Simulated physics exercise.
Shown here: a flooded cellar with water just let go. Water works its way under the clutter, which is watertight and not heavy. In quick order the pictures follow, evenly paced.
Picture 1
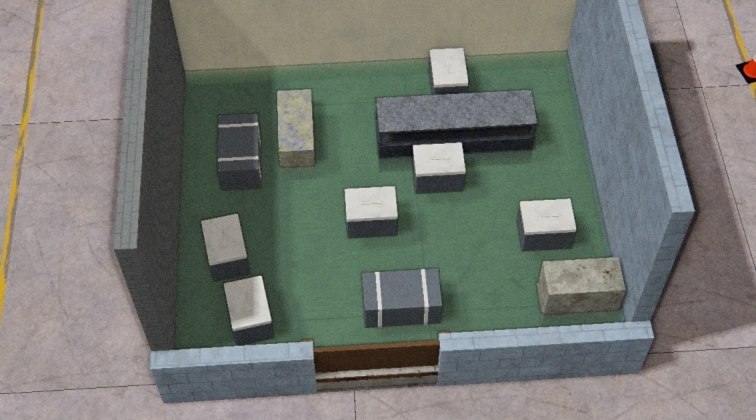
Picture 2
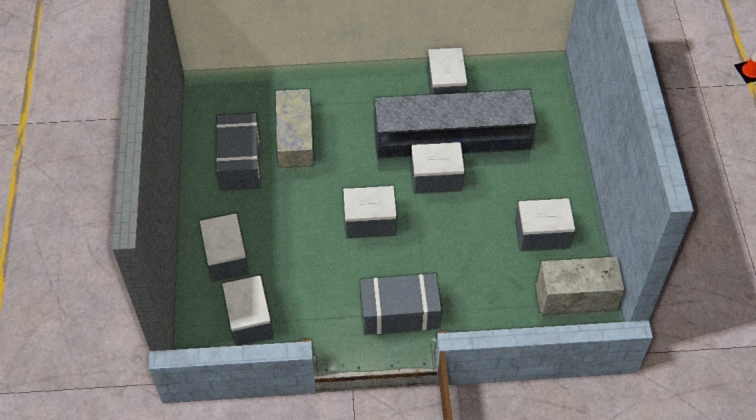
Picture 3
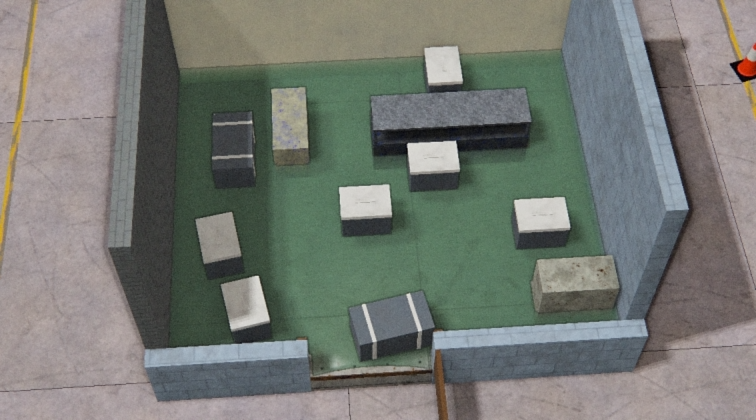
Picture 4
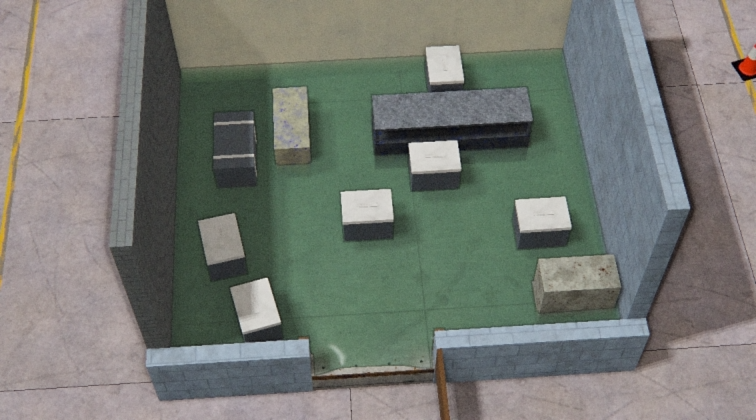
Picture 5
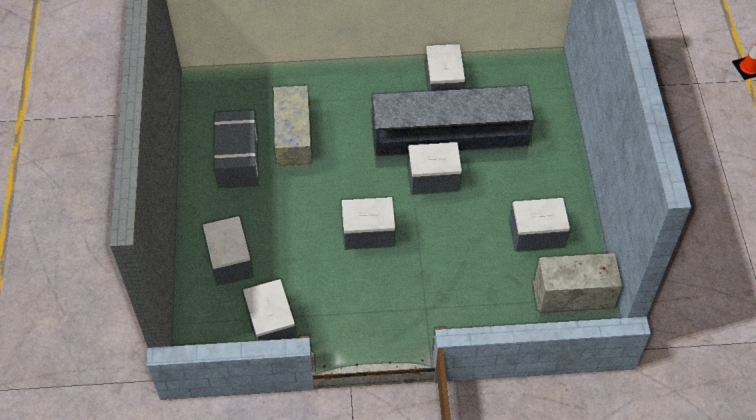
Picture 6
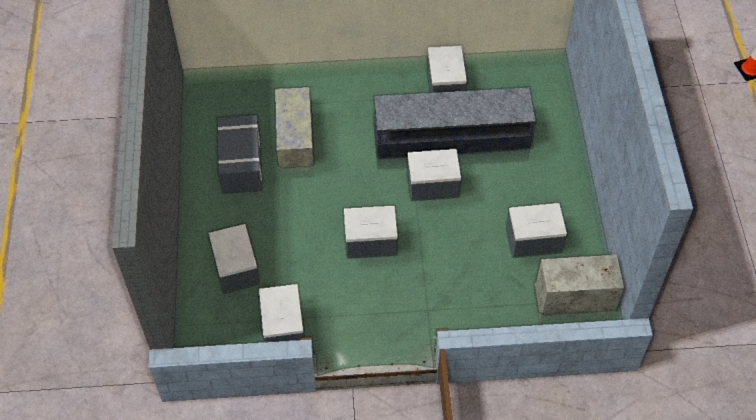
The footage shows a flooded, walled room of scattered blocks as a front door swings outward; a dark, white-banded chest turns near the opening and is then gone, while a pale-topped block at lower left drifts right and others shift slightly.
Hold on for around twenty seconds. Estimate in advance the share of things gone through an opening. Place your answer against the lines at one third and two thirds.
It sits at or past the two-thirds line.
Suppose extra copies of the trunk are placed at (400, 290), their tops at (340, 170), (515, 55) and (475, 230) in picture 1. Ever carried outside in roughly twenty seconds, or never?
Copy one leaves the room, copy two never leaves, copy three leaves the room.
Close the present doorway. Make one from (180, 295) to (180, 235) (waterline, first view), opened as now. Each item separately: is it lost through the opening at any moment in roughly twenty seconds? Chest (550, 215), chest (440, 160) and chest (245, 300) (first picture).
In the order given, it's remains behind, remains behind, escaped.
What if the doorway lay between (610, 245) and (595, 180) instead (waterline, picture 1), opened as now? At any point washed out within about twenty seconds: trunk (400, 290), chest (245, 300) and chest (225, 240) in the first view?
Lost; retained; retained.
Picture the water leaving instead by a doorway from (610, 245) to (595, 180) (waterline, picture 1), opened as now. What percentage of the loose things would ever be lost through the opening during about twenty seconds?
By my count it's 50 percent.
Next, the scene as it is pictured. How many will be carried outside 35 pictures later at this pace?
I reckon 6.
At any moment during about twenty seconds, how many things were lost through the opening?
Result - 7.
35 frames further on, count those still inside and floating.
2.
A moment on, 1 of 8 are out; 7 afloat.
Next, 4 of 8 are out; 4 afloat.
Later, 6 of 8 are out; 2 afloat.
In the end, 7 of 8 are out; 1 afloat.
